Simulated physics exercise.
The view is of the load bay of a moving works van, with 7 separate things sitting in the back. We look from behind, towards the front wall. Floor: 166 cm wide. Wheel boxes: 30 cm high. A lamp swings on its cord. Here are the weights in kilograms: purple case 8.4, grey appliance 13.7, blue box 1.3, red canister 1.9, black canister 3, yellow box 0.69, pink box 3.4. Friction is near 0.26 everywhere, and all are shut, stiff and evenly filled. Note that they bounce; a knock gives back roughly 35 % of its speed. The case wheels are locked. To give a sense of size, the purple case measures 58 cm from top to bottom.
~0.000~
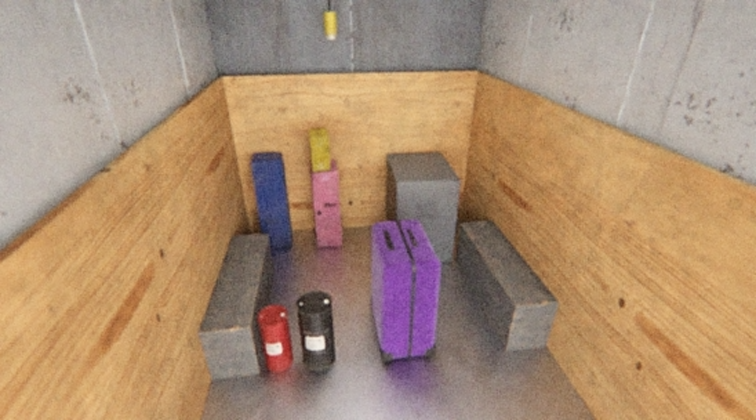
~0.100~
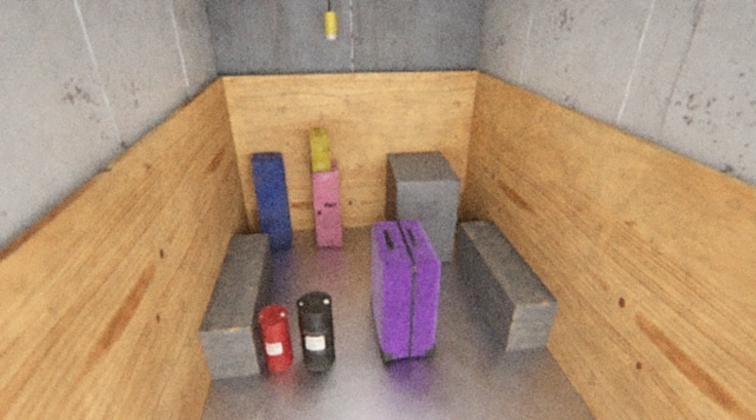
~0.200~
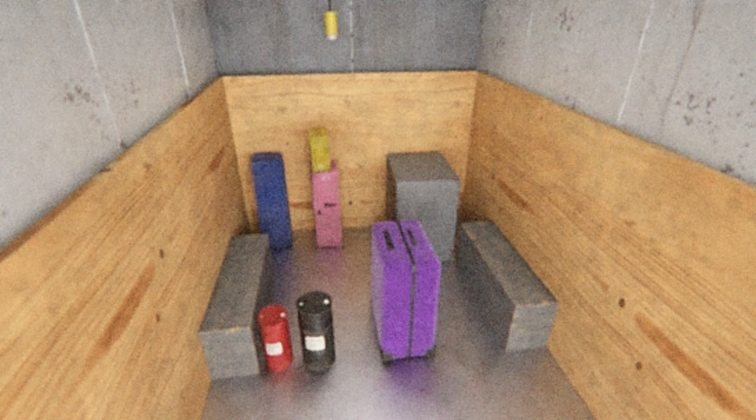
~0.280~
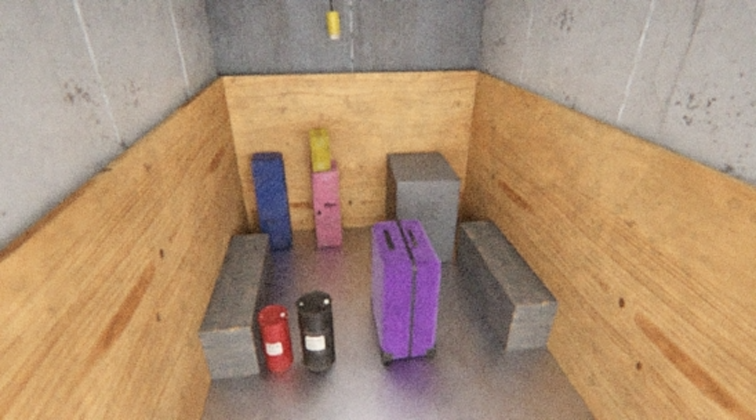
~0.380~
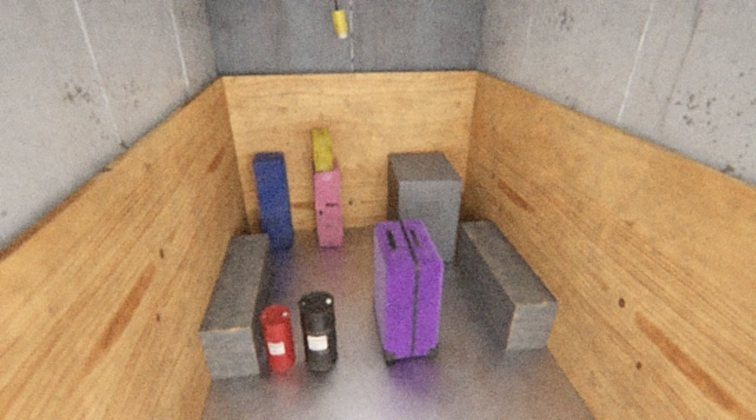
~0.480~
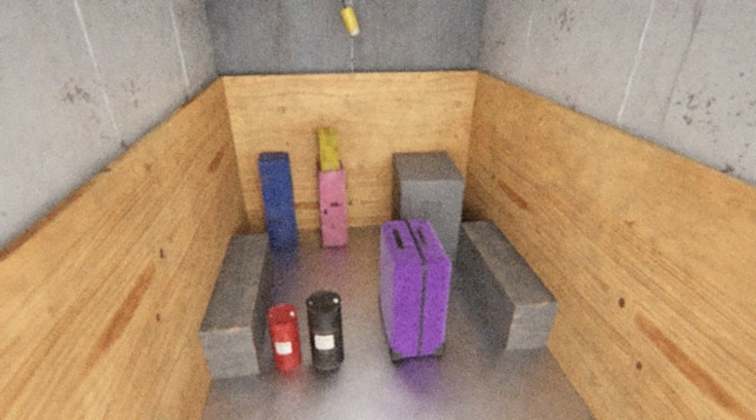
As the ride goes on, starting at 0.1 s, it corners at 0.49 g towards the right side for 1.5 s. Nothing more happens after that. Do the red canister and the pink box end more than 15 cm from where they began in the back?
As it turns out, the red canister winds up somewhere else; as for the pink box, it winds up somewhere else.
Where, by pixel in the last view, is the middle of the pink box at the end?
Roughly (391, 199).
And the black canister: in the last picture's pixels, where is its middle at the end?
My guess is roughly (436, 319).
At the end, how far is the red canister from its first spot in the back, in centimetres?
Start to finish, roughly 62 cm.
By 0.68 s, force 0.49 g right; pink box 17 cm from its spot near (351, 202); red canister 17 cm from its spot near (313, 335); yellow box 22 cm from its spot.
By 0.88 s, force 0.49 g right; pink box tilted 6° near (381, 200); red canister 40 cm from its spot near (359, 330); yellow box tilted 12°.
By 1.08 s, force 0.49 g right; red canister 62 cm from its spot near (404, 324); pink box 47 cm from its spot near (390, 199); yellow box on its side.
When it is over (2.2 s), lying over in the back, yellow box; not toppled but over 15 cm from the start, purple case, blue box, red canister, black canister and pink box; the last one within 15 cm of the start. In the last view, red canister near (405, 324), pink box near (391, 199).
